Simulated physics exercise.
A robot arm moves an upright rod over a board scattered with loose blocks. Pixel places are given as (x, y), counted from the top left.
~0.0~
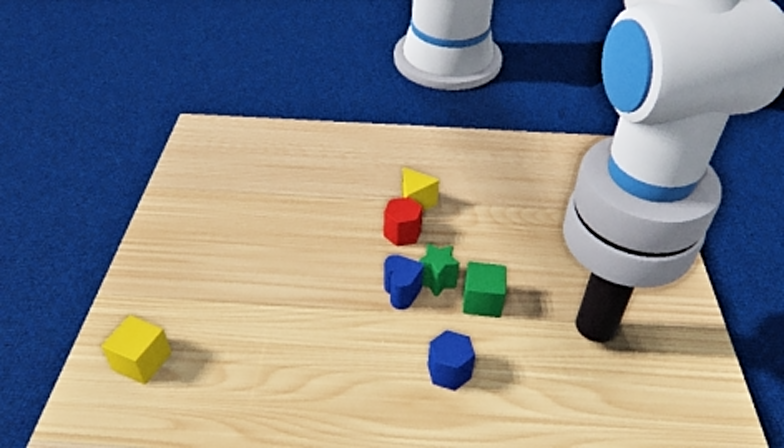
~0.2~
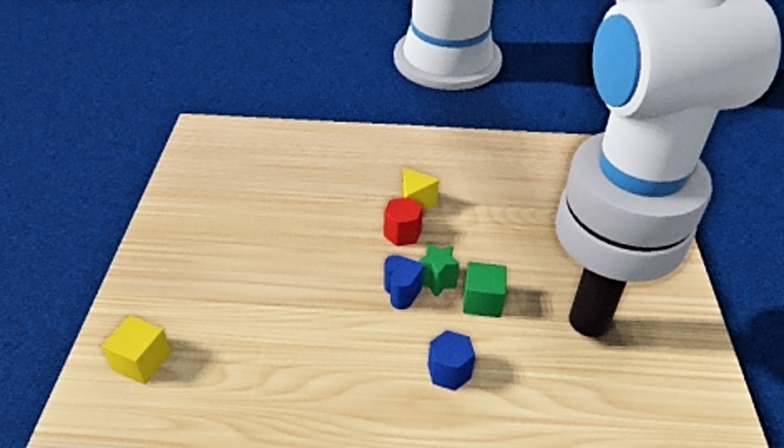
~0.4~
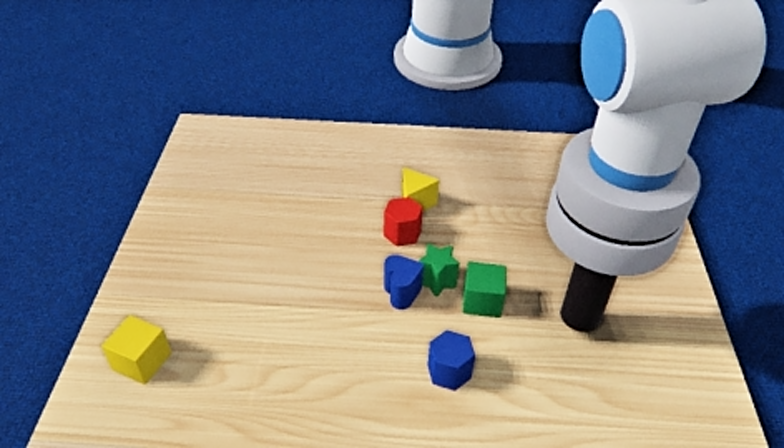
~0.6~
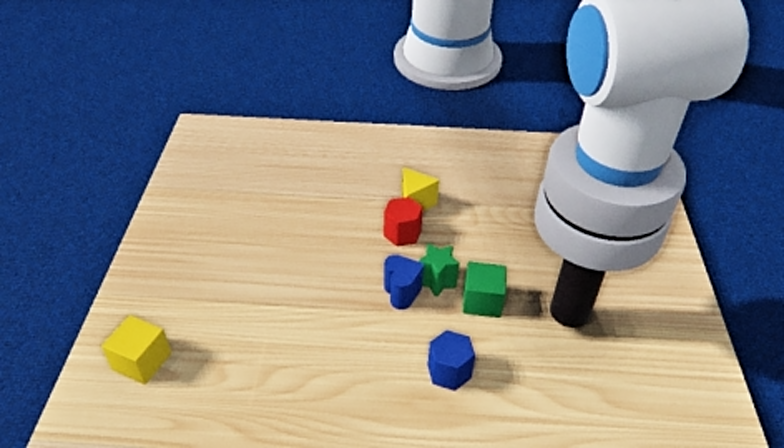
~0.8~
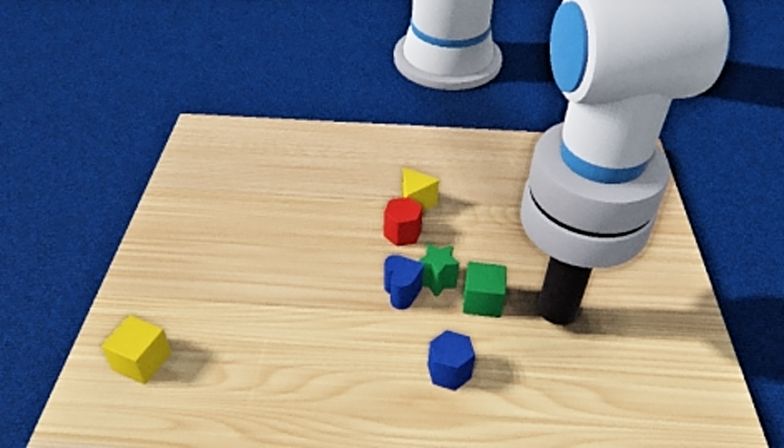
A robot arm slides its upright black rod left across the board, touching none of the blocks.
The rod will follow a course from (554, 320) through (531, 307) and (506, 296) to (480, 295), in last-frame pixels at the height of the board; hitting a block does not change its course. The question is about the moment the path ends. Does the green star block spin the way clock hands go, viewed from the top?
I expect so.
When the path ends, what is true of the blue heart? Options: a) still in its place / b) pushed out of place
The one that fits is b, pushed out of place.
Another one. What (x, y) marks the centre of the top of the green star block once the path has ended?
The centre of its top will be at (417, 251).
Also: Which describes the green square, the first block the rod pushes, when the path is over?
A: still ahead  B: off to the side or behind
It's A.
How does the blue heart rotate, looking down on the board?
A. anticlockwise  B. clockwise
My pick is A.
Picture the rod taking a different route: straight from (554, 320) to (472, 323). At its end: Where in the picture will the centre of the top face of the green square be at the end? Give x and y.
The point I'd pick in the picture is (462, 269).
What follows on the original path. Halfway along, rod (521, 289); nothing pushed yet.
At the end, rod (482, 284); blue heart (387, 268), turned 50° anticlockwise; green star block (417, 251), turned 55° clockwise; green square (446, 277), turned 20° anticlockwise.
